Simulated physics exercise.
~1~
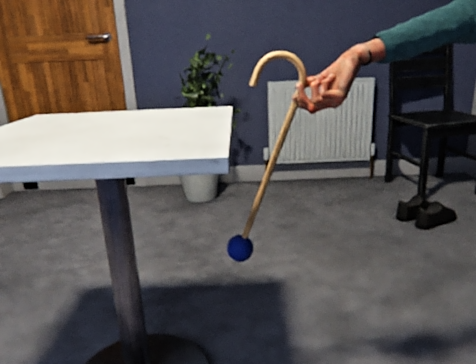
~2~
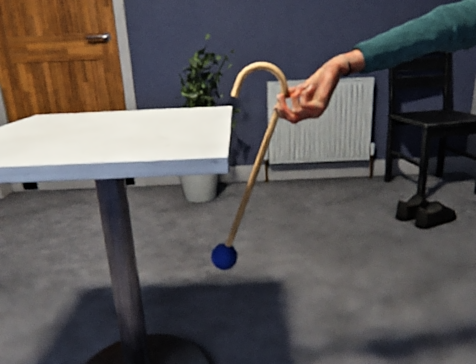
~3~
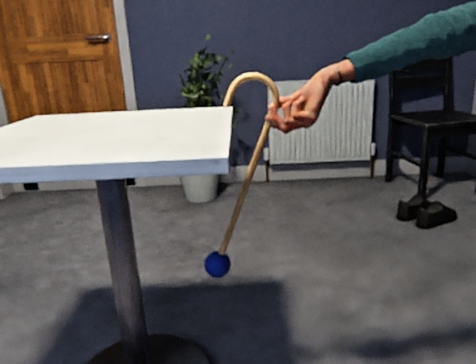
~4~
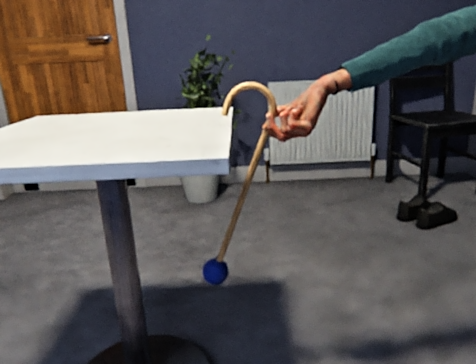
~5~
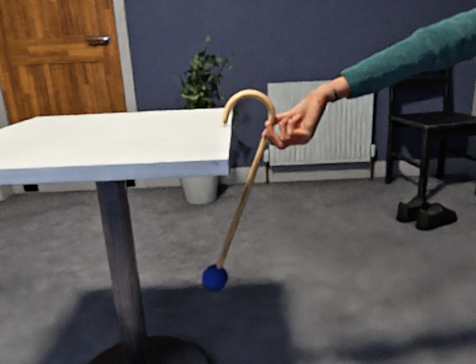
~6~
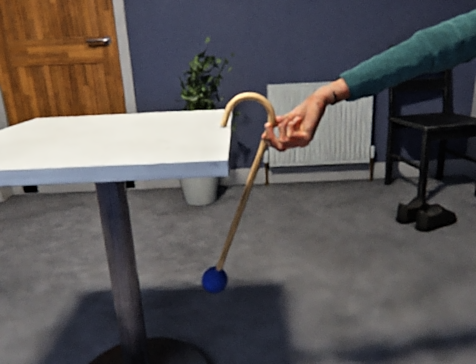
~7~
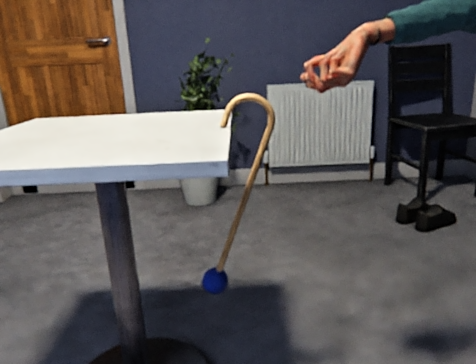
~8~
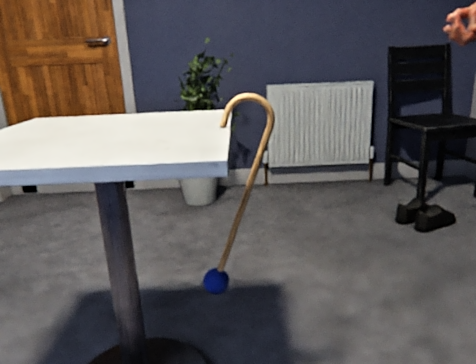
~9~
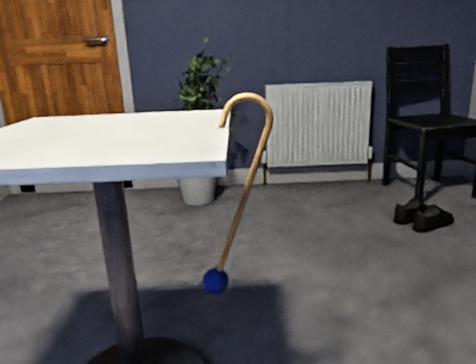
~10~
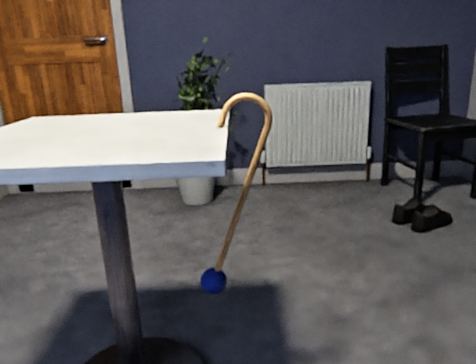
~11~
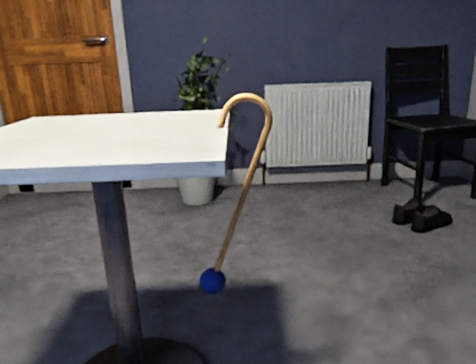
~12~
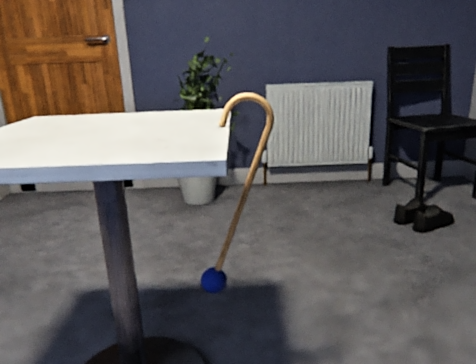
In a room with a grey carpet and dark blue walls, a slightly swaying camera looks across a white-topped table on the left, with a wooden door, a potted plant and a white radiator behind and a black chair on the right. A hand in a green sleeve holds a thin wooden cane with a hooked top and a blue ball at its lower end. The hand moves it left and down until the hook rests on the table's right edge. The fingers let go, and the hand withdraws to the right, out of view. The cane stays hanging from the edge at a slant, almost still.
